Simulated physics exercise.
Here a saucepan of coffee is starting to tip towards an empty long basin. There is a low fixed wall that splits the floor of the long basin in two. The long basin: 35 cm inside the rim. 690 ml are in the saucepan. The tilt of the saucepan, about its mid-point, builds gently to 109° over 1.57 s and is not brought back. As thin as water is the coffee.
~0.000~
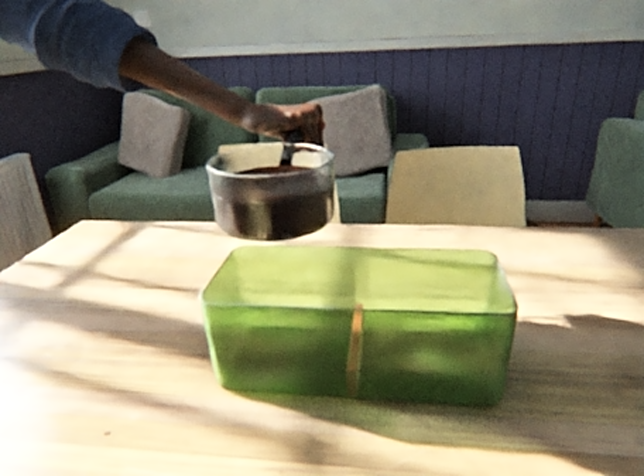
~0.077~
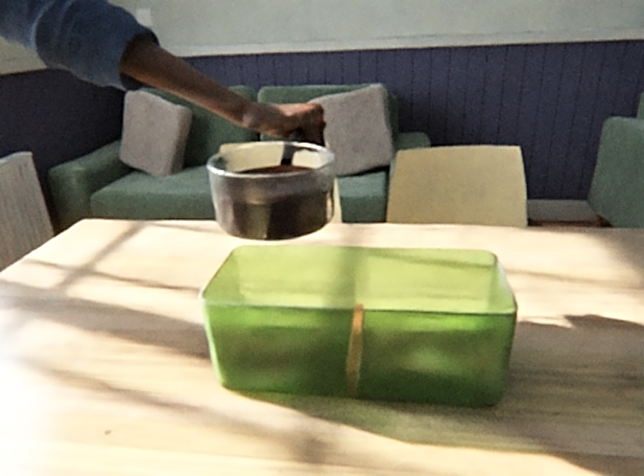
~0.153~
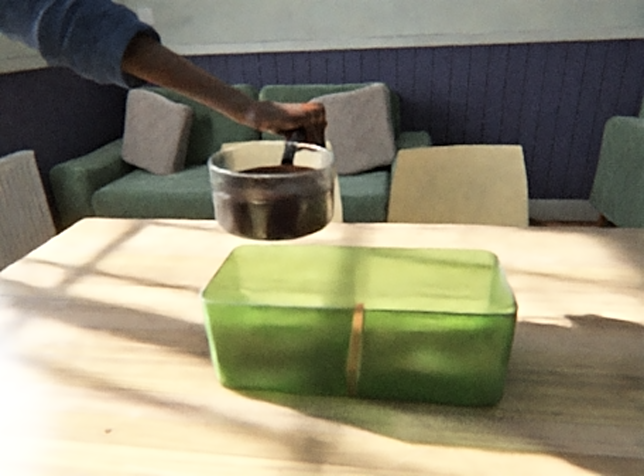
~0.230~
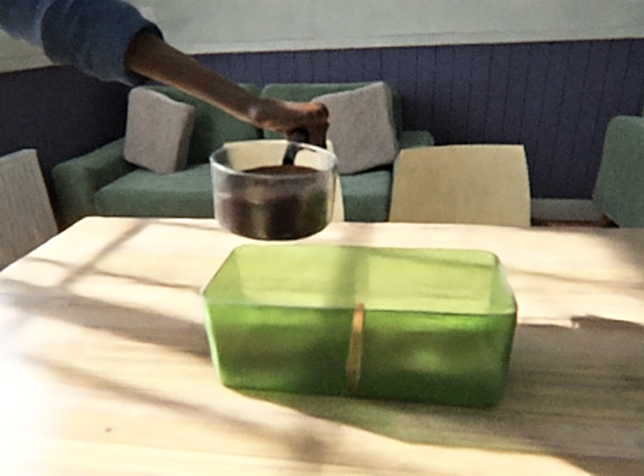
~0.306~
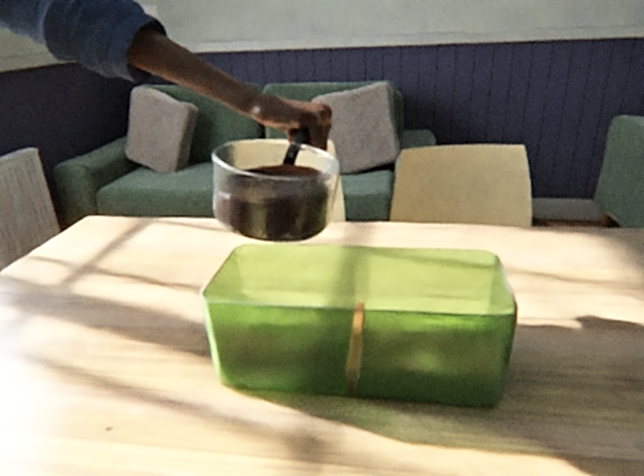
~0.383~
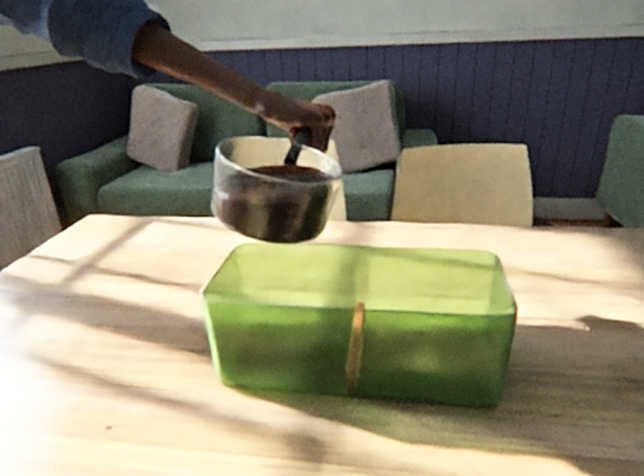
At first, a hand holds a glass saucepan of dark coffee level above an empty, green, see-through long basin on a sunlit wooden table. Then the hand slowly tilts the saucepan slightly, its right side dipping lower, while the coffee stays inside and the basin remains still and empty.
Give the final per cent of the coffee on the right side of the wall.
The right side ends with about 80 per cent.
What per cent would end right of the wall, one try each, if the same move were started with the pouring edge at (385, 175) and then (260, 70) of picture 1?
Around 95 per cent first, around 35 per cent next.
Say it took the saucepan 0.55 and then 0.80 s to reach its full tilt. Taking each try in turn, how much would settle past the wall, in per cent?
Result: 60 per cent, then 65 per cent.
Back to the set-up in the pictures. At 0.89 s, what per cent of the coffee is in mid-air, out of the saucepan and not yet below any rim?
Estimate: Some 26 % of the total.
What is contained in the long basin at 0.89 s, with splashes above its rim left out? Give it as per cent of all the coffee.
Roughly 16 percent.
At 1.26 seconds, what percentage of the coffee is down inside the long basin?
Near 84 in a hundred.
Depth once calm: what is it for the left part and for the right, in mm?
Left roughly 6 mm; right roughly 22 mm.
After 0.89 s the tilt is 66° and 59 per cent is still to pour, 0 is left of the wall and 16 right of it.
After 1.26 s the tilt is 99° and 10 per cent is still to pour, 9 is left of the wall and 74 right of it.
After 1.65 s the tilt is 109° and 0 per cent is still to pour, 20 is left of the wall and 80 right of it.
After 2.07 s the tilt is 109° and 0 per cent is still to pour, 20 is left of the wall and 80 right of it.
In the end 20 per cent lies left of the wall, 80 right of it and 0 outside.
